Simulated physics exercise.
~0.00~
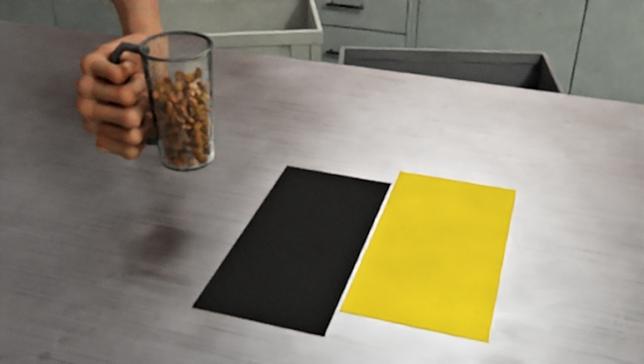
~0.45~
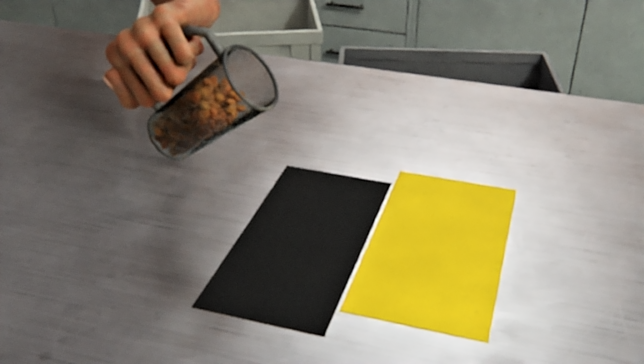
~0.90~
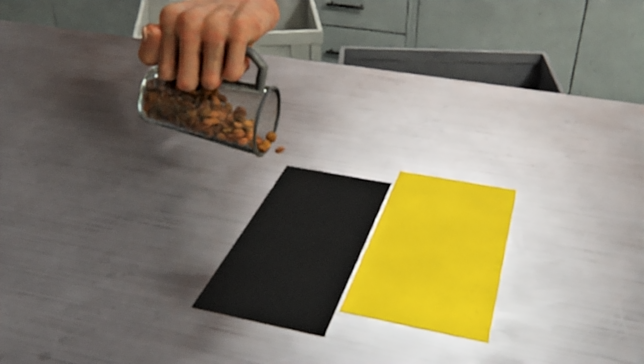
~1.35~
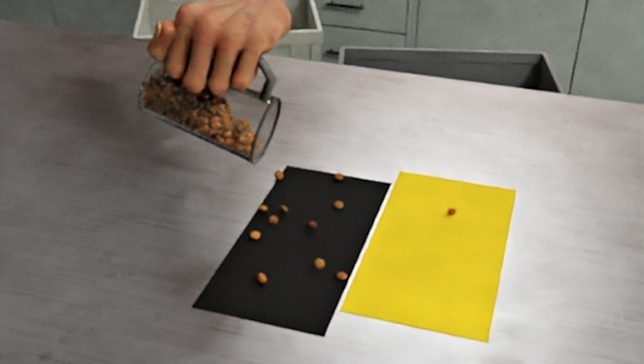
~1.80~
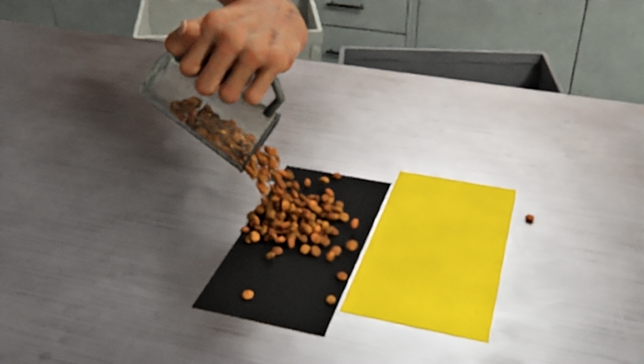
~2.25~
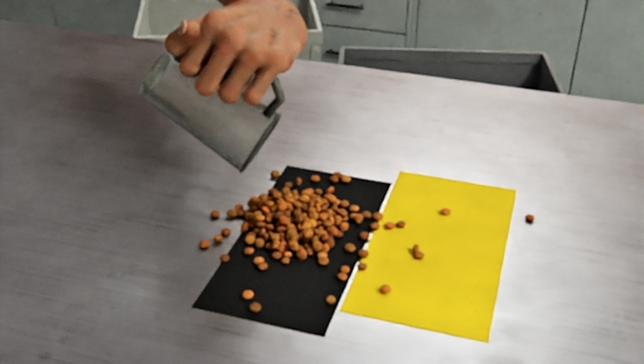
On a bare grey table in a room with drawers and cabinets behind, a black mat and a yellow mat lie side by side. A hand holds a clear cup of brown cat kibble upright at the upper left, then tips it toward the mats. With the cup on its side, the kibble slides to the rim and a few pieces scatter, mostly over the black mat. The hand tilts it further and a thick stream pours out. Finally the cup is empty, leaving a heap on the black mat, with a few pieces on the yellow mat and the table.
